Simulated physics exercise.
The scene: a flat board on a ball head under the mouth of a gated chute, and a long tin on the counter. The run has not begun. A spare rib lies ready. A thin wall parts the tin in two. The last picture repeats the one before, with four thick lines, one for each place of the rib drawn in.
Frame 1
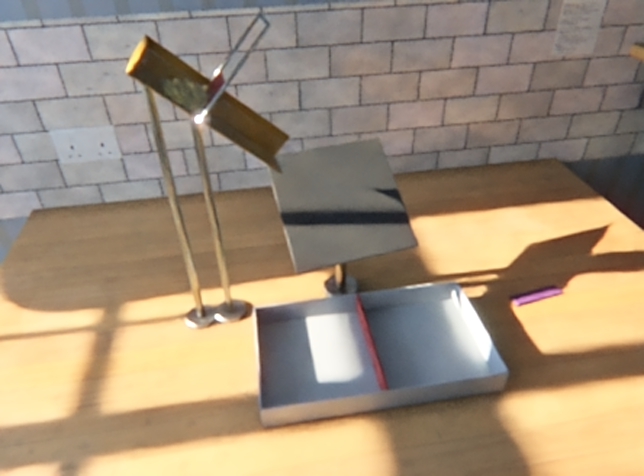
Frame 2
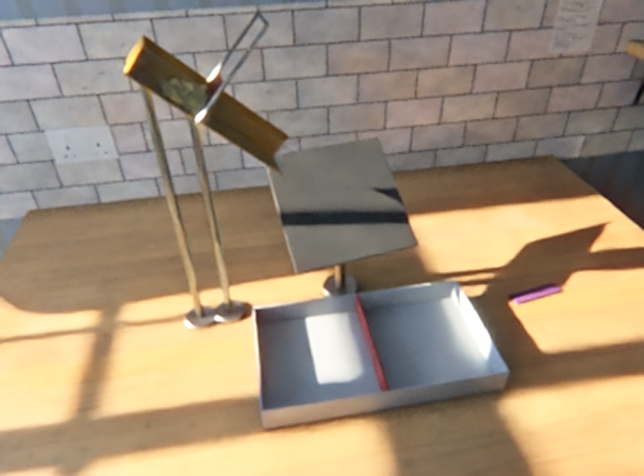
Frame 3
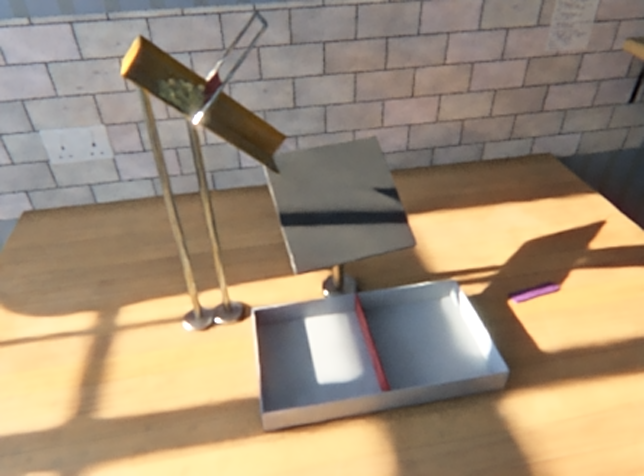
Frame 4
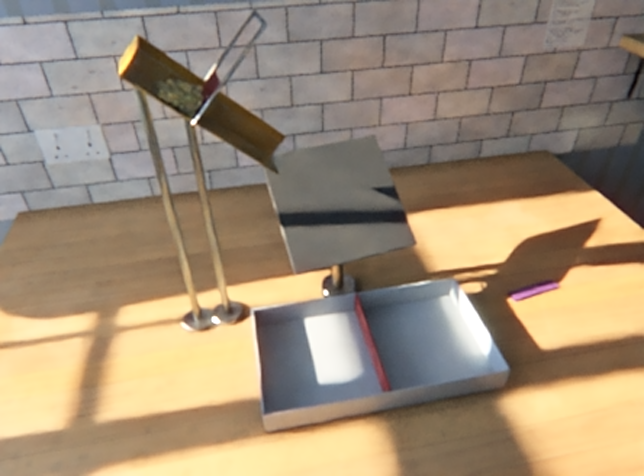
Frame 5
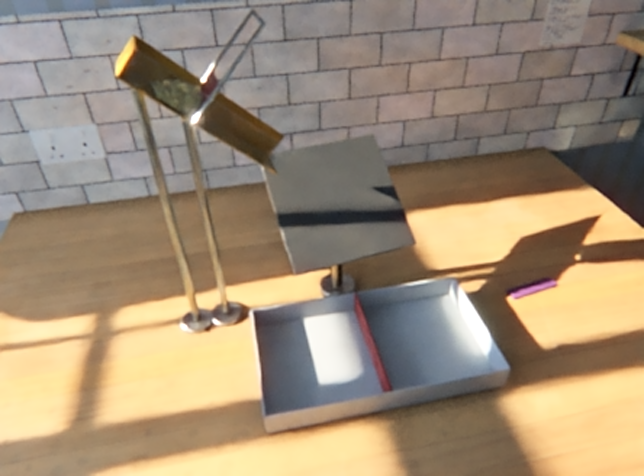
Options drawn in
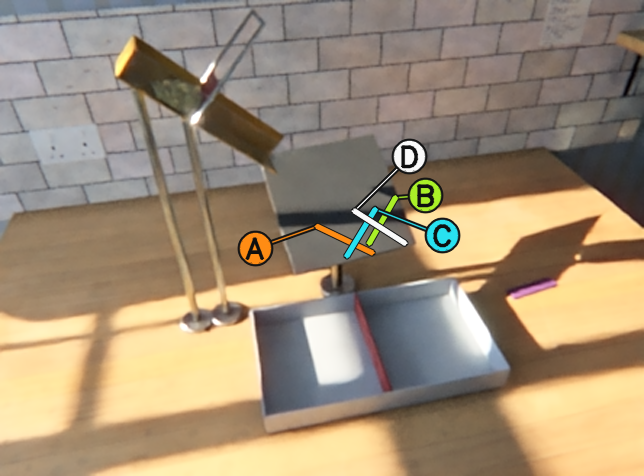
On a sunlit wooden counter before a pale brick-tiled wall, the view looks slightly down from the front. A brownish-gold chute on two thin metal legs slants down at left, a load behind its raised wire-like gate, above a tilted dark grey board, a pale tin with a red divider, and a small purple piece at right. Nothing in the scene moves; only the camera drifts very slightly.
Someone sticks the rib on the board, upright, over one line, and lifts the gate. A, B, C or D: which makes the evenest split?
B is best.
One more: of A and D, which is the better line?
D.
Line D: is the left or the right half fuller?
Right.
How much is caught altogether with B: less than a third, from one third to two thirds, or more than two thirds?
Line B gives more than two thirds.
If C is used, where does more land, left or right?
The left half.
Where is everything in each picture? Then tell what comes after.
In the first frame, load behind the gate (189, 95), soya beans; lip of the chute (277, 164), sloping fairly steeply.
In the second frame, middle of the board (340, 200), tilted fairly steeply; middle of its low edge (360, 259); of its high edge (322, 146).
In the third frame, front corners of the tin (262, 413) and (509, 371); front end of its middle wall (390, 391); gate still shut (216, 82).
In the fourth frame, middle of the load (183, 96); lip (274, 165).
In the fifth frame, middle of the load (181, 97); lip (273, 165).
On the marked copy, line A from (317, 226) to (372, 252); line B from (395, 197) to (369, 243); line C from (375, 209) to (346, 255); line D from (354, 211) to (404, 243).
Choosing A, of what is caught, about a tenth in the left half, almost all in the right.
Choosing B, of what is caught, roughly half in the left half, roughly half in the right.
Choosing C, of what is caught, almost all in the left half, about a tenth in the right.
Choosing D, of what is caught, roughly a quarter in the left half, the larger part in the right.
